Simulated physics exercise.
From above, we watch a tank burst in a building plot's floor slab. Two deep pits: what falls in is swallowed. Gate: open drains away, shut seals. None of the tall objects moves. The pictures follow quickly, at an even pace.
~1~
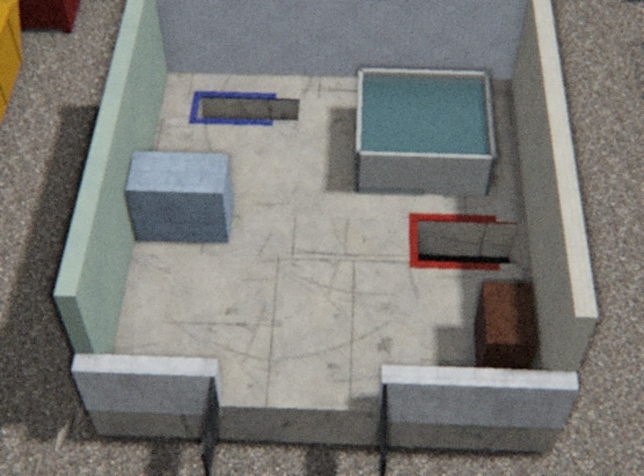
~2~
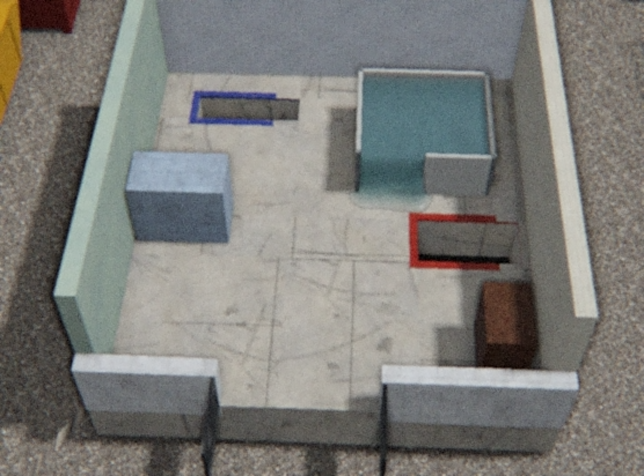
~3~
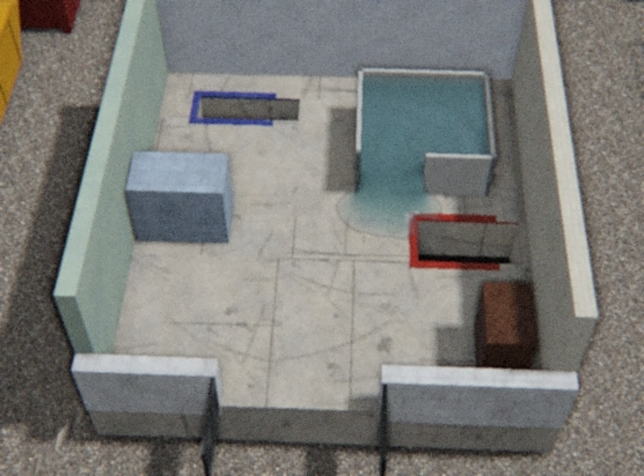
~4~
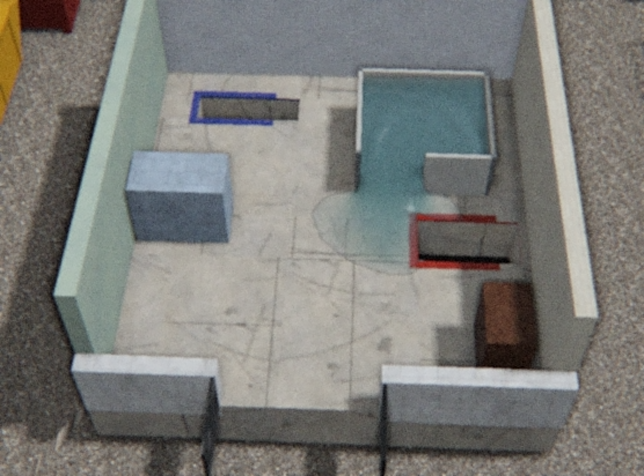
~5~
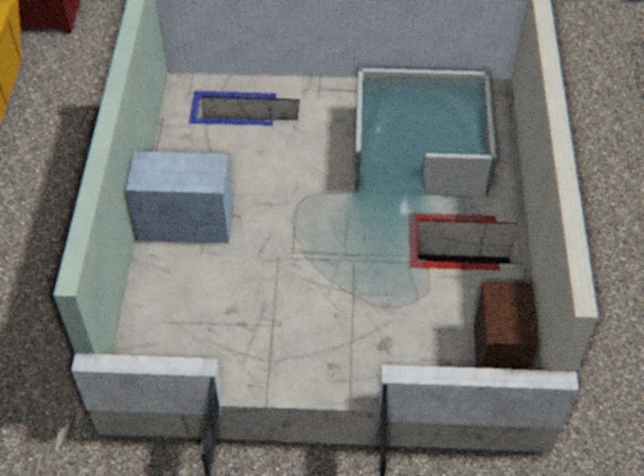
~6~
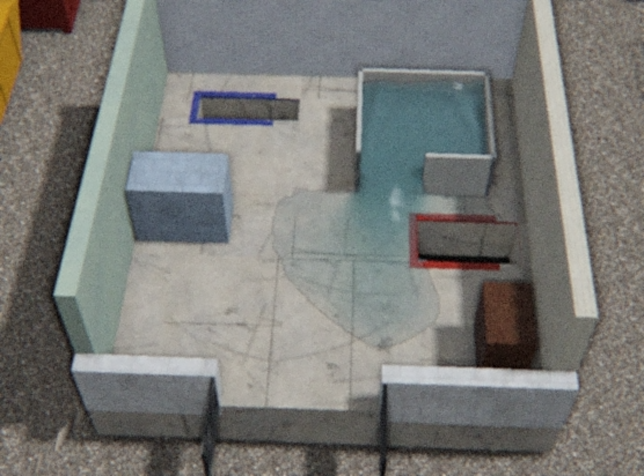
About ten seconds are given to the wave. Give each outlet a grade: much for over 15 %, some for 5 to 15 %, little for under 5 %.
Grades: Gate - much, blue pit - little, red pit - much.
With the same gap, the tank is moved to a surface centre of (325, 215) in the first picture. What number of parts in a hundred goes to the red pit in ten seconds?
Share in the red pit - 0 %.
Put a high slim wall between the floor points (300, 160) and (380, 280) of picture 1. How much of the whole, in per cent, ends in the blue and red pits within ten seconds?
Roughly, in per cent: Blue 6, red 50.
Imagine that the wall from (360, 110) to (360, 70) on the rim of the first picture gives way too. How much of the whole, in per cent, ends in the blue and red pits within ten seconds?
Lab note - share by pit: Blue 65 %, red 0 %.
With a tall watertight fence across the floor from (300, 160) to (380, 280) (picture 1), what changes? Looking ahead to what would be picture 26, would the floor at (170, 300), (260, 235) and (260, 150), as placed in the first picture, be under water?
Okay, the first comes out left untouched, the next left untouched, and the last left untouched.
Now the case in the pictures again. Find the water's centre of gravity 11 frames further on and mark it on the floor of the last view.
My reading is close to (387, 210).
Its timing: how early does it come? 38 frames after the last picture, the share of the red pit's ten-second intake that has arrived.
Around 80 percent.
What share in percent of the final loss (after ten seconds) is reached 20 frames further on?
Log: Around 50 %, estimated.
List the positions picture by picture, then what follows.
In the first frame, the tank at (424, 115) is whole and still.
In the second frame, water pours out at (391, 177) and has run to (352, 195).
In the third frame, water pours out at (391, 179) and has run to (410, 235).
In the fourth frame, water pours out at (391, 180) and has run to (406, 269).
In the fifth frame, the front is at (375, 300), out from the gap at (391, 180).
In the sixth frame, the front is at (370, 337), out from the gap at (391, 180).
A moment on, water covers 35 % of the floor; the gate 2 %, the blue pit 0 %, the red pit 6 %.
Next, water covers 50 % of the floor; the gate 9 %, the blue pit 0 %, the red pit 9 %.
Then, water covers 50 % of the floor; the gate 18 %, the blue pit 0 %, the red pit 12 %.
Later, water covers 55 % of the floor; the gate 30 %, the blue pit 0 %, the red pit 18 %.
In the end, water covers 65 % of the floor; the gate 40 %, the blue pit 1 %, the red pit 23 %.
